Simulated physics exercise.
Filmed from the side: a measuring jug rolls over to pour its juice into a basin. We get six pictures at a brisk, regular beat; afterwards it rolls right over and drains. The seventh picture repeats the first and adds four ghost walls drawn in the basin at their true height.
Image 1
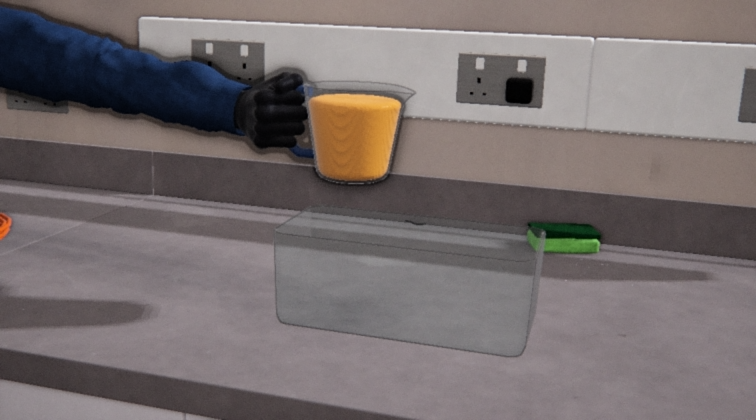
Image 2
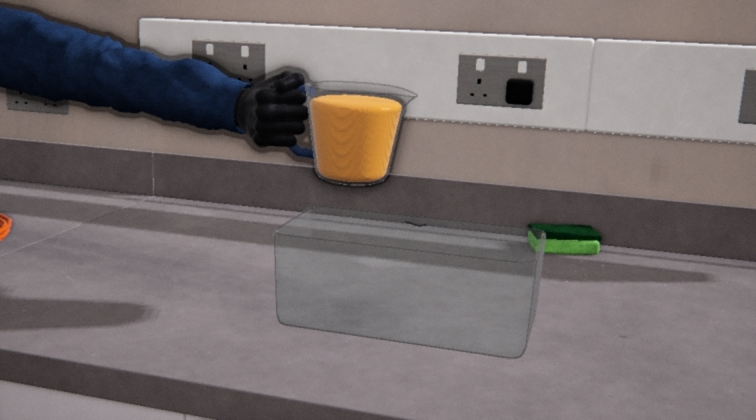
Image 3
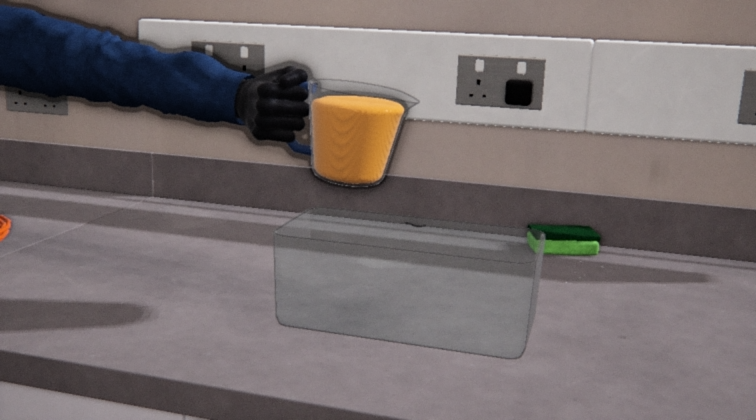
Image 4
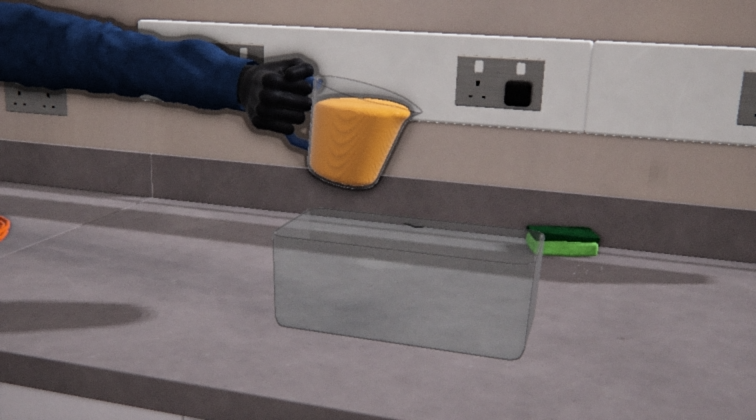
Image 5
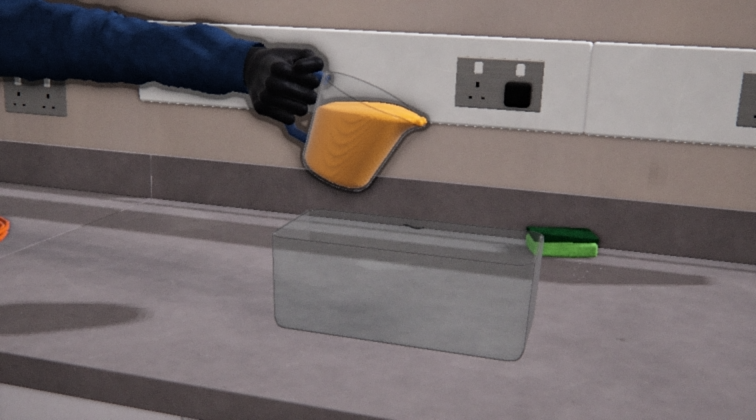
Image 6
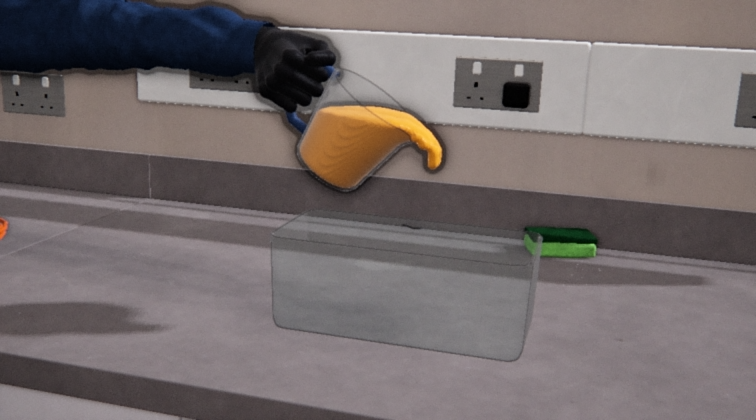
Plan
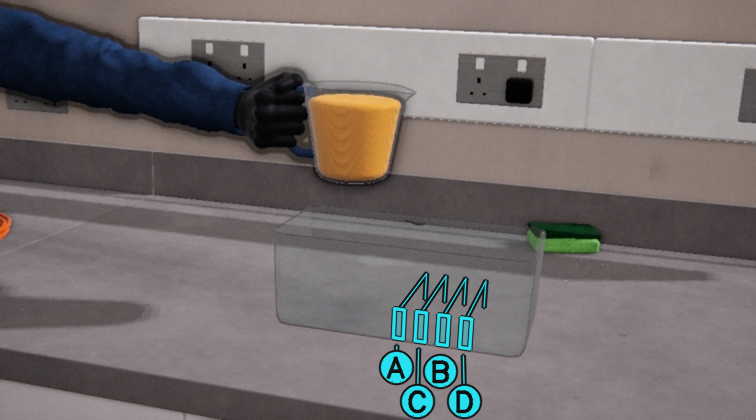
At first, a black-gloved hand holds a clear jug of orange juice upright above an empty, clear basin on a grey counter. The hand then tilts the jug to the right, gradually and then more steeply, until juice slides over the lip and curls downward in a thick stream above the basin.
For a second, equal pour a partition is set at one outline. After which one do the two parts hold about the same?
Use slot B.
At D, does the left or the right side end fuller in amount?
More ends on the left.
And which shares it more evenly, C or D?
Slot C.
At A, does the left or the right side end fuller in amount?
The right one.
On the marked copy, A at (396, 345); B at (440, 352); C at (418, 348); D at (463, 355).
If A is chosen, about 11 % ends left of the wall and 88 % right of it.
If B is chosen, about 55 % ends left of the wall and 43 % right of it.
If C is chosen, about 28 % ends left of the wall and 71 % right of it.
If D is chosen, about 86 % ends left of the wall and 13 % right of it.
